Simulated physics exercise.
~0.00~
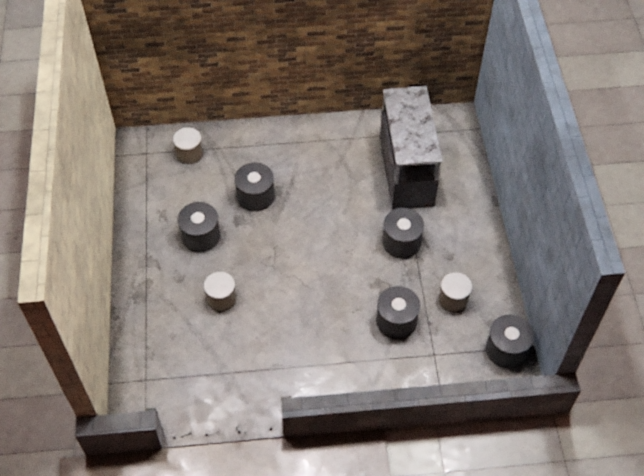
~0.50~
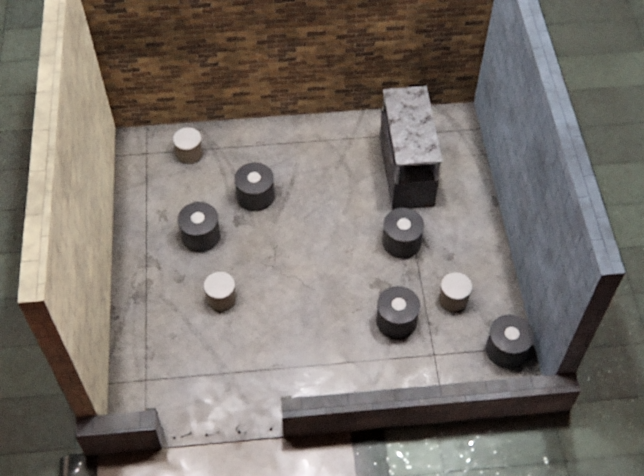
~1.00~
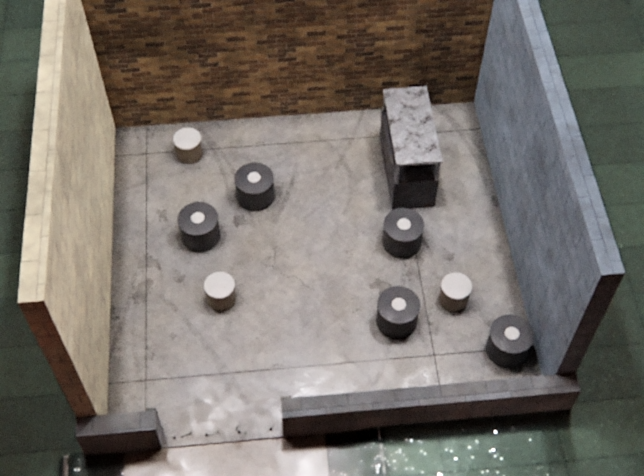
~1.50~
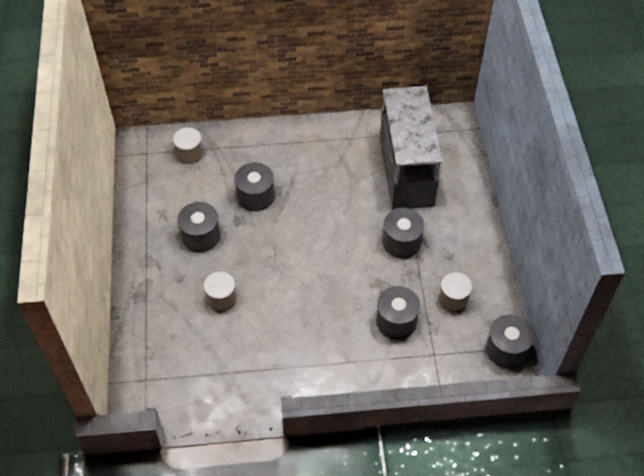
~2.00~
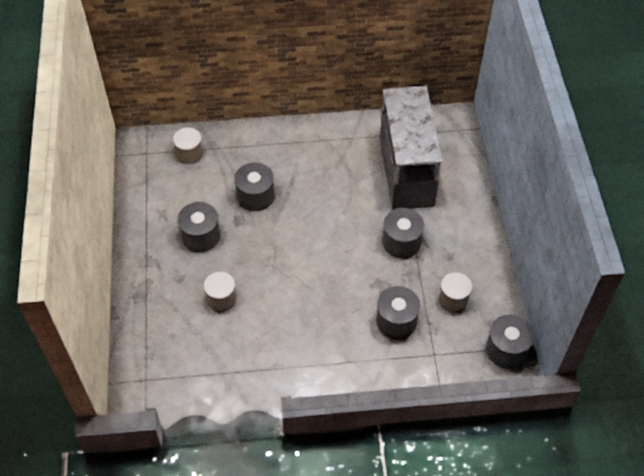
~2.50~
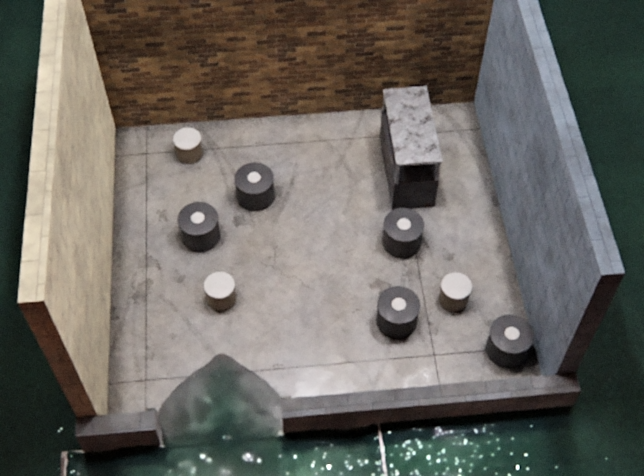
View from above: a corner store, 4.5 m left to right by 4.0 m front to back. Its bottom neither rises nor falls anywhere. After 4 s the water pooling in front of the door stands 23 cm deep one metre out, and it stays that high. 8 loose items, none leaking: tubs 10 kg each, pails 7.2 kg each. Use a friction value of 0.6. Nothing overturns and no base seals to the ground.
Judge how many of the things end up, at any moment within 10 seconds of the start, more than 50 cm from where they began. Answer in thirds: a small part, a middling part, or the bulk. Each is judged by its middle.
The count is a middling part, between one and two thirds.
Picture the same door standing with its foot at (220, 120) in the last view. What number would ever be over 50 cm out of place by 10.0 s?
The answer then is 6.
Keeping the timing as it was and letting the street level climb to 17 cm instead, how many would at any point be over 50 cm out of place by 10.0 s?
I count 0 of them in that case.
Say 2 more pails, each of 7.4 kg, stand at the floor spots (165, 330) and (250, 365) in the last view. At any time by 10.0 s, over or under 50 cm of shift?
So the first ends up beyond that distance while the second ends up beyond that distance.
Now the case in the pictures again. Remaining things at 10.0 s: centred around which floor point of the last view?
Near (366, 239).
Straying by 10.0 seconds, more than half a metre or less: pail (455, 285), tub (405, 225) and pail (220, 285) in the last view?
Same order as the question: Smaller, greater, greater.
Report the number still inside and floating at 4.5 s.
Of them, 0.
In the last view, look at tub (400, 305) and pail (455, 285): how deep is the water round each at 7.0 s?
Depth approx. 1 cm / 1 cm.
After 3.5 s 0 of 8 are over 50 cm from their spots; 0 afloat.
After 4.5 s 0 of 8 are over 50 cm from their spots; 0 afloat.
After 7.0 s 2 of 8 are over 50 cm from their spots; 1 afloat.
After 10.0 s 4 of 8 are over 50 cm from their spots, and 4 have been at some point; 5 afloat.
